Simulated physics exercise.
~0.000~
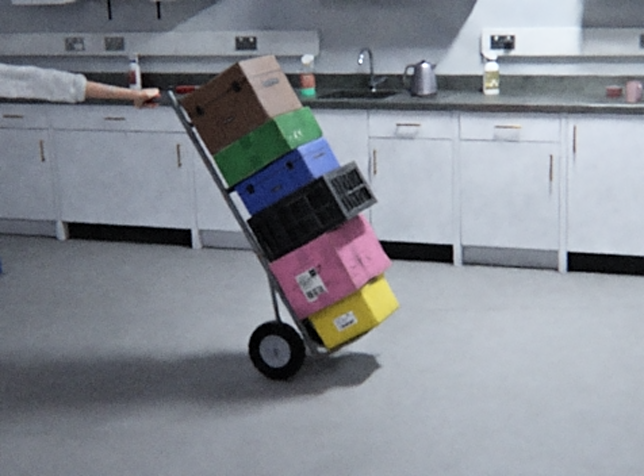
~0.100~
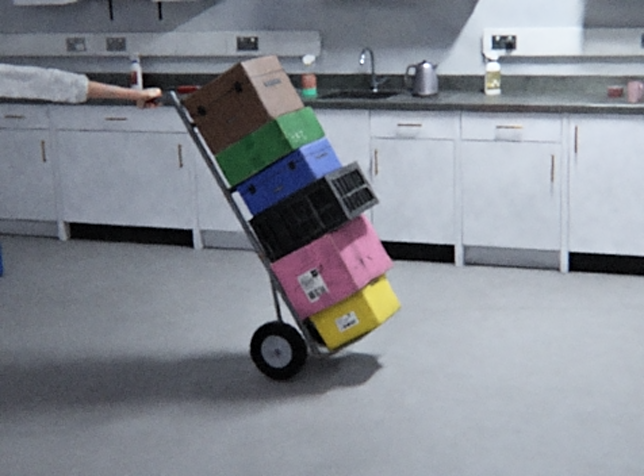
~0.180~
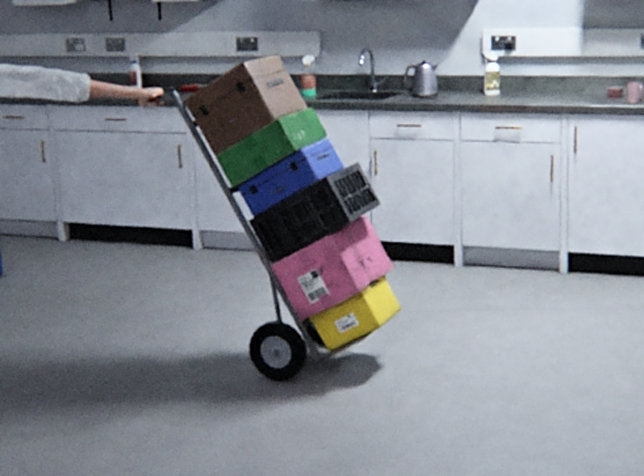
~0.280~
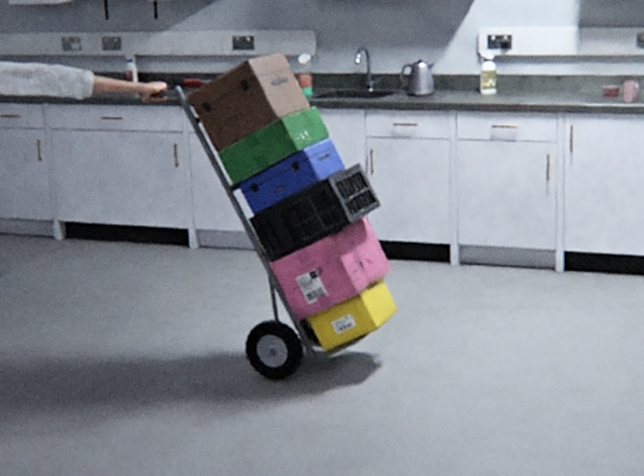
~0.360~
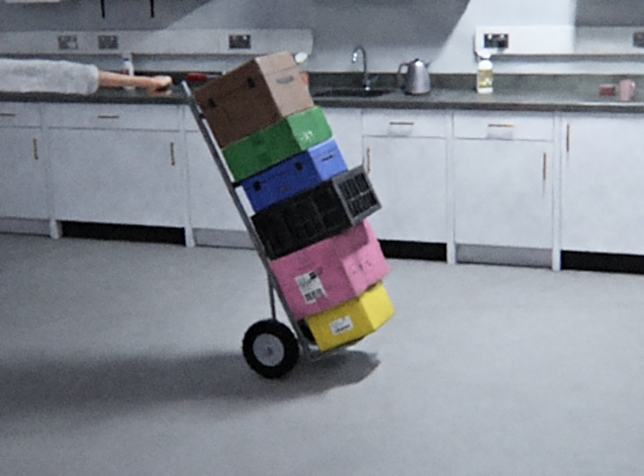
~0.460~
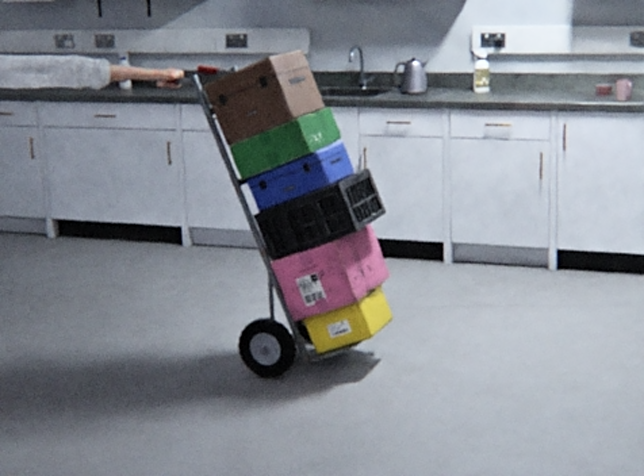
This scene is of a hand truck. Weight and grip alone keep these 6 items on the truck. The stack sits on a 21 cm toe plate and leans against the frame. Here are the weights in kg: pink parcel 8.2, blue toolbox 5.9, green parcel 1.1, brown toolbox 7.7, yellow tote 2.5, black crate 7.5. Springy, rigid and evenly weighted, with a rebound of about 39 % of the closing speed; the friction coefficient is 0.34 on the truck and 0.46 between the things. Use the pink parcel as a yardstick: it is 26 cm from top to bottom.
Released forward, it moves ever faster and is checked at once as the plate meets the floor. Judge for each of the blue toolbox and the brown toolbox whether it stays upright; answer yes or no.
Blue toolbox: No, brown toolbox: No.
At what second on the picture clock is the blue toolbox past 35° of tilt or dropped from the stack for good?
That comes at close to 1.3 seconds.
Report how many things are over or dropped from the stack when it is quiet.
That comes to 6.
By 1.06 s, truck upright; brown toolbox rocked 16° off its seat near (419, 115); blue toolbox rocked 16° off its seat near (401, 200); green parcel rocked 16° off its seat.
By 1.46 s, truck upright; blue toolbox, green parcel, brown toolbox and black crate now dropped from the stack; pink parcel rocked 58° off its seat; yellow tote rocked 58° off its seat.
By 1.76 s, truck upright; pink parcel now dropped from the stack; yellow tote on its side.
When it is over (2.6 s), dropped from the stack and tipped over, pink parcel, blue toolbox, green parcel, brown toolbox and black crate; lying over on the truck, yellow tote.
